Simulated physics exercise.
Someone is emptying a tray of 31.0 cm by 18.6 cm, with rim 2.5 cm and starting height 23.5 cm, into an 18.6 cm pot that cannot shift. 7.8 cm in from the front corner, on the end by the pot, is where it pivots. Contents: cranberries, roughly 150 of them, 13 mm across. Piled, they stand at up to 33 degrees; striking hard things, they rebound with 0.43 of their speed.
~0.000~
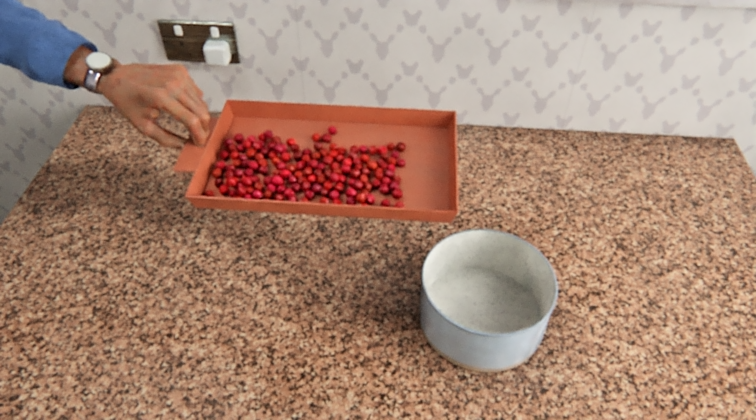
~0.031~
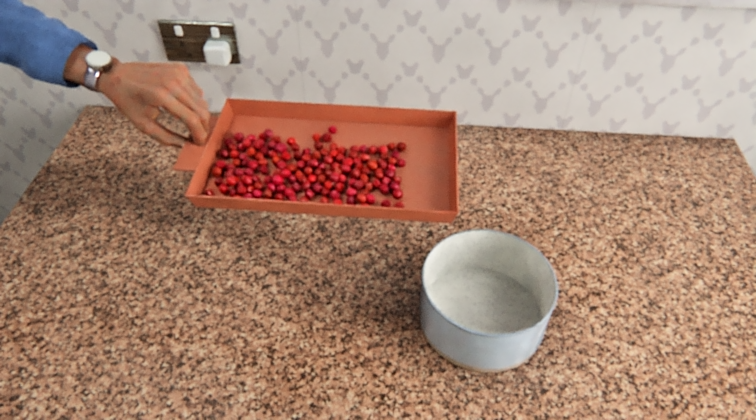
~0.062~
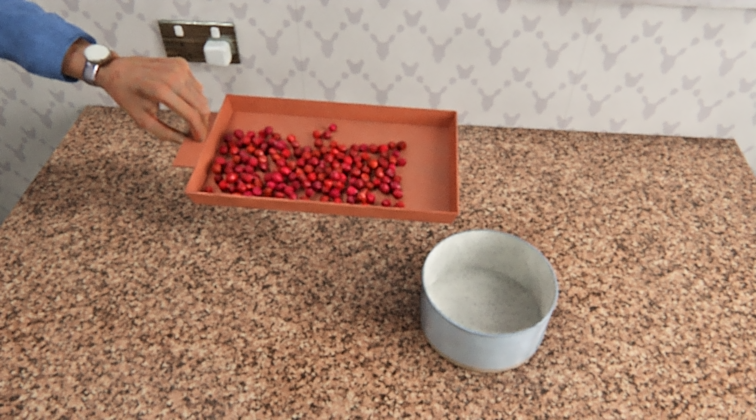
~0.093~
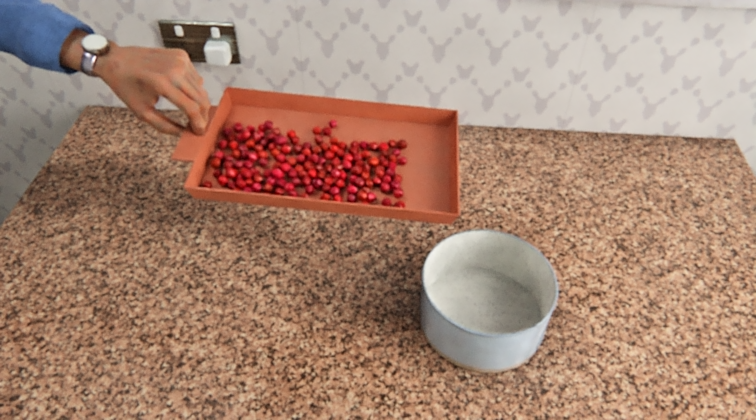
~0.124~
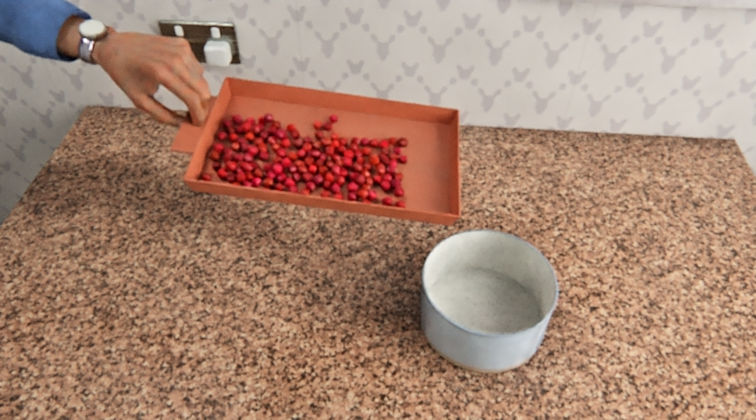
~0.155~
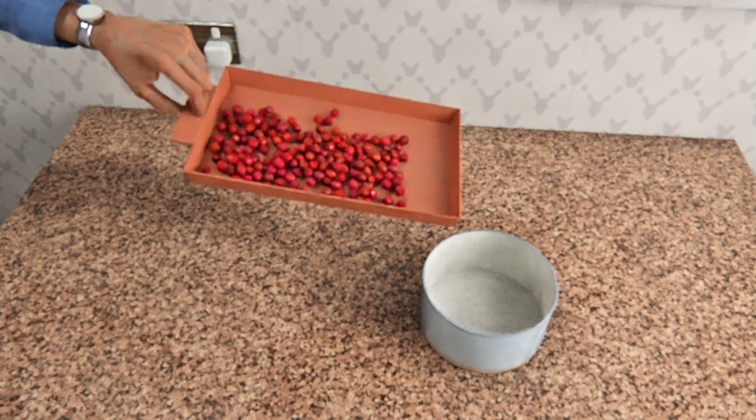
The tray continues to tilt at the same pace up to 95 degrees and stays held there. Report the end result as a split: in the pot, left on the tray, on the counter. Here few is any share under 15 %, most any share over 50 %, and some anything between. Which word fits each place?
Pot: Most; tray: Few; counter: Few.
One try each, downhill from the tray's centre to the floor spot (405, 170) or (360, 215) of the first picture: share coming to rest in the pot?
Roughly 75 % for the first direction, roughly 30 % for the second.
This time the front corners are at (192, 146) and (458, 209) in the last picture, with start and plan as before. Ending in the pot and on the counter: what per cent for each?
You'd end with pot at 65 and counter at 35.
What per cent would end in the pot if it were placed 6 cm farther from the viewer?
Then close to 40 per cent.
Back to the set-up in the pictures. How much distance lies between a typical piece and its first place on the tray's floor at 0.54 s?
By then it sits near 8 cm from where it began.
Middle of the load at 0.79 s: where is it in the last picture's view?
At that moment the load's centre is around (452, 201).
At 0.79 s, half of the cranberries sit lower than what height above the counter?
Some 26 cm above the counter.
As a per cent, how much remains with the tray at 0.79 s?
It comes to near 75 per cent.
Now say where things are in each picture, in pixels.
The first frame shows tray tilt 0 degrees, front corners at (192, 193) and (452, 208); middle of the pieces at (308, 172); pot at (489, 278).
The second frame shows tray tilt 0 degrees, front corners at (192, 192) and (452, 208); middle of the pieces at (308, 172).
The third frame shows tray tilt 2 degrees, front corners at (192, 189) and (453, 209); middle of the pieces at (308, 170).
The fourth frame shows tray tilt 4 degrees, front corners at (191, 183) and (454, 210), lowest corner right front; middle of the pieces at (309, 167).
The fifth frame shows tray tilt 7 degrees, front corners at (191, 176) and (454, 212), lowest corner right front; middle of the pieces at (309, 162).
The sixth frame shows tray tilt 10 degrees, front corners at (190, 168) and (455, 213), lowest corner right front; middle of the pieces at (310, 157); pot at (490, 279). The tray's pace is about 105 degrees a second.
After 0.54 s, tilt 52 degrees; the tray holds 100 %, the pot 0 %.
Then, at 0.79 s, tilt 78 degrees; the tray holds 75 %, the pot 5 %.
After 1.16 s, tilt 95 degrees; the tray holds 10 %, the pot 80 %.
In the end, at 1.9 s, pot 95 %, tray 0 %, counter 5 %.
